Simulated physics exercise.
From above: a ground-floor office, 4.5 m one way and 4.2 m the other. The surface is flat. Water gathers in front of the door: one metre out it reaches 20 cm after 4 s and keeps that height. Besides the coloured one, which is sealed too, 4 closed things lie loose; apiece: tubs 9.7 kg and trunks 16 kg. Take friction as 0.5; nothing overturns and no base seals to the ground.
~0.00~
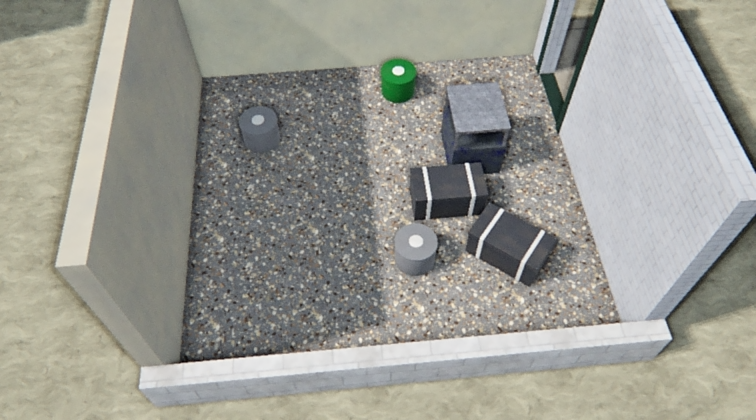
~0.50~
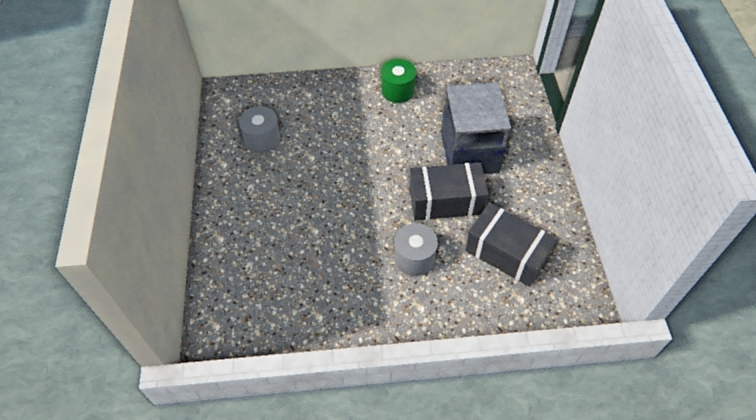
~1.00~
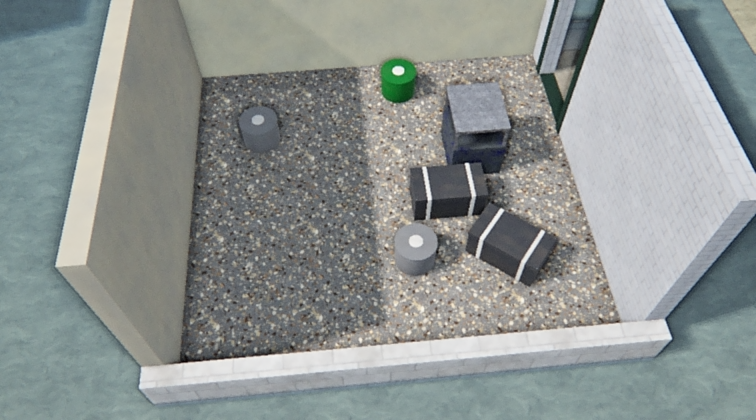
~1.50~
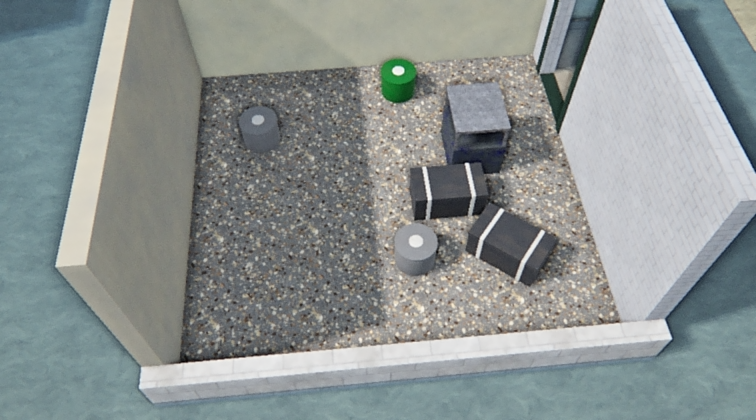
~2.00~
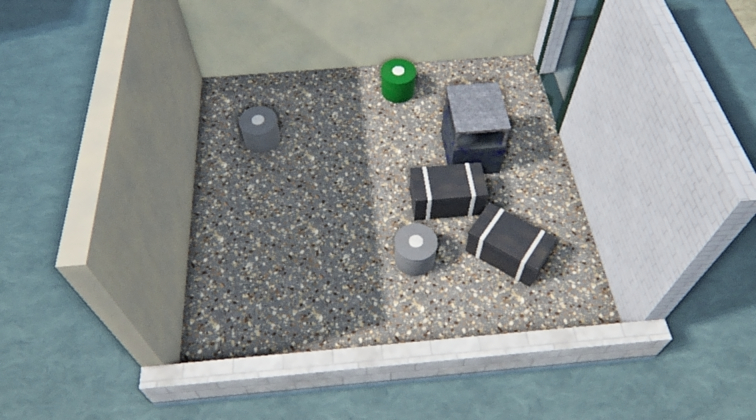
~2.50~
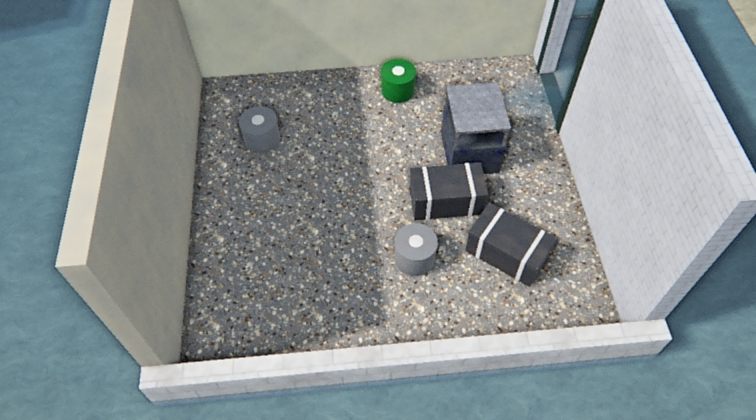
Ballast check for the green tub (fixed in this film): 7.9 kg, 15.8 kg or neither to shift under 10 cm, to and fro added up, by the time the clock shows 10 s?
I expect that neither load is enough.
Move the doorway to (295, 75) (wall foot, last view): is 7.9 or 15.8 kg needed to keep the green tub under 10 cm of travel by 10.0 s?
In that case the lower weight is enough.
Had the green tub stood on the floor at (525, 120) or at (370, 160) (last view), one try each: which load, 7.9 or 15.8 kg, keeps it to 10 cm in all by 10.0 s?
In that order: Neither is enough; either load holds.
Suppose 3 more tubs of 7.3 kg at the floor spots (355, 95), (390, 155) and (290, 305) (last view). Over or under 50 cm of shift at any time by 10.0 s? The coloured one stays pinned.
In that order: Past it, past it, less.
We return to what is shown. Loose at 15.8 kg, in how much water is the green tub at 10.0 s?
About 6 cm.
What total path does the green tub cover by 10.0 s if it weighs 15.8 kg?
Some 80 cm in all.
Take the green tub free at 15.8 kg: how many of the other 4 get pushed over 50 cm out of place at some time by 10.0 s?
That makes 0.
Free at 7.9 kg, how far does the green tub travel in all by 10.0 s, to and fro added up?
Some 450 cm in all.
After 3.5 s the green tub would be 0 cm from its start with 7.9 kg and 0 cm from its start with 15.8 kg; 0 cm of water round it then.
After 4.5 s the green tub would be 6 cm from its start with 7.9 kg and 0 cm from its start with 15.8 kg; 5 cm of water round it then.
After 7.0 s the green tub would be 223 cm from its start with 7.9 kg and 50 cm from its start with 15.8 kg; 6 cm of water round it then.
After 10.0 s the green tub would be 320 cm from its start with 7.9 kg and 85 cm from its start with 15.8 kg; 6 cm of water round it then.
